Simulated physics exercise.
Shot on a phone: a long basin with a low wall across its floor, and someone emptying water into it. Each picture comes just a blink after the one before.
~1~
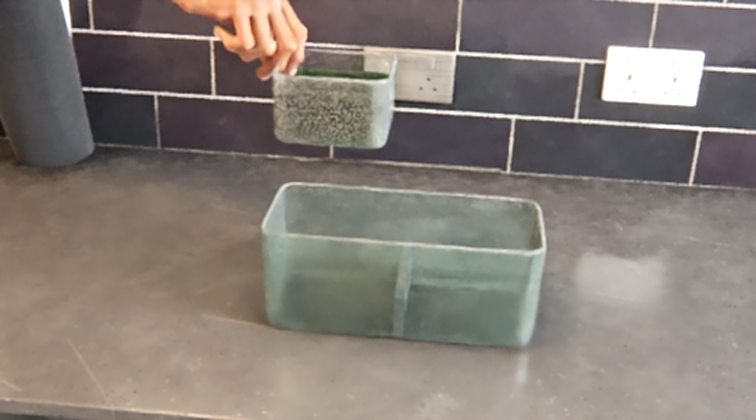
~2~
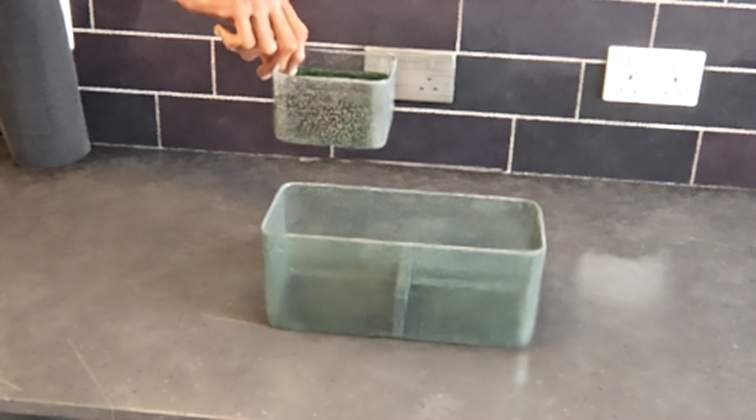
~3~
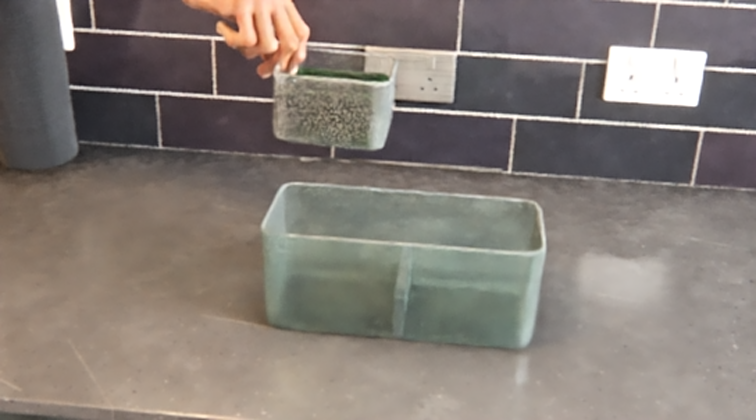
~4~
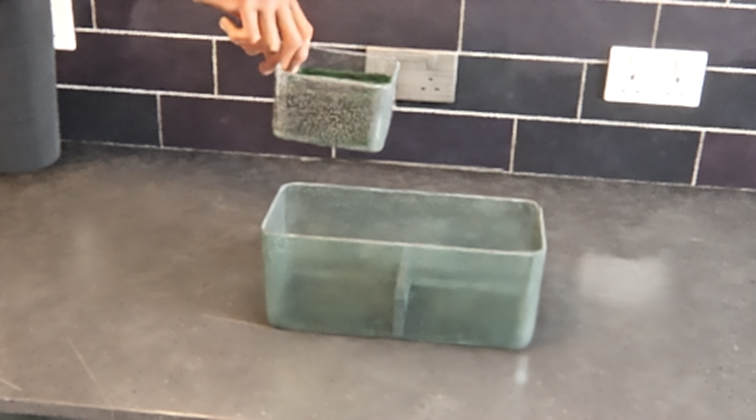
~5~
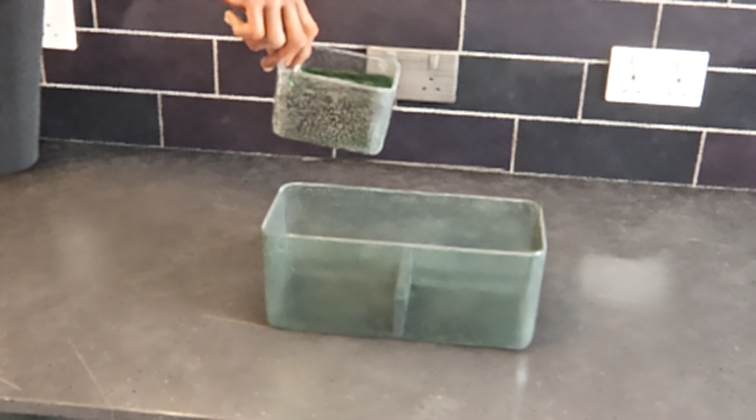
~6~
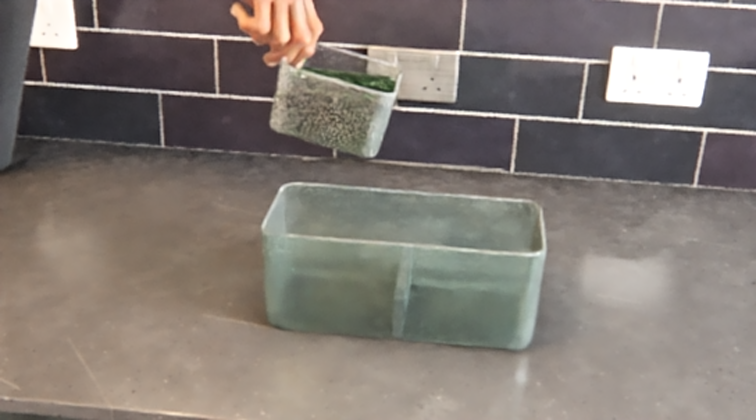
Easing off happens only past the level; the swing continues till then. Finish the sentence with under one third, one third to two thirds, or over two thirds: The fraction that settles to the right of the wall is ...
The fraction that settles to the right of the wall is over two thirds.
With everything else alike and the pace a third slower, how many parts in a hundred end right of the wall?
About 80 %.
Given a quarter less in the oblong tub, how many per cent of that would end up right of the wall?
Some 70 parts in a hundred.
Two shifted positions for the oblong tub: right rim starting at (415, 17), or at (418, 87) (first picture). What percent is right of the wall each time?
The first start yields 90 per cent, the second 90 per cent.
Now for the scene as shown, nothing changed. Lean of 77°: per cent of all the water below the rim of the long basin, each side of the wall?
About 0 per cent left, 10 per cent right.
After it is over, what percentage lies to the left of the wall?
Share approx. 25 %.
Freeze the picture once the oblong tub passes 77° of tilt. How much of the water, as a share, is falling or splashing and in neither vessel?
I'd put it near 35 per cent.
A moment on, the oblong tub is tipped on its side and 53 per cent is still to pour, 0 is left of the wall and 11 right of it.
Next, the oblong tub is tipped right over and 7 per cent is still to pour, 9 is left of the wall and 75 right of it.
Then the oblong tub is tipped right over and 0 per cent is still to pour, 23 is left of the wall and 75 right of it.
Later the oblong tub is tipped right over and 0 per cent is still to pour, 23 is left of the wall and 75 right of it.
Finally, 23 per cent lies left of the wall, 76 right of it and 1 outside.
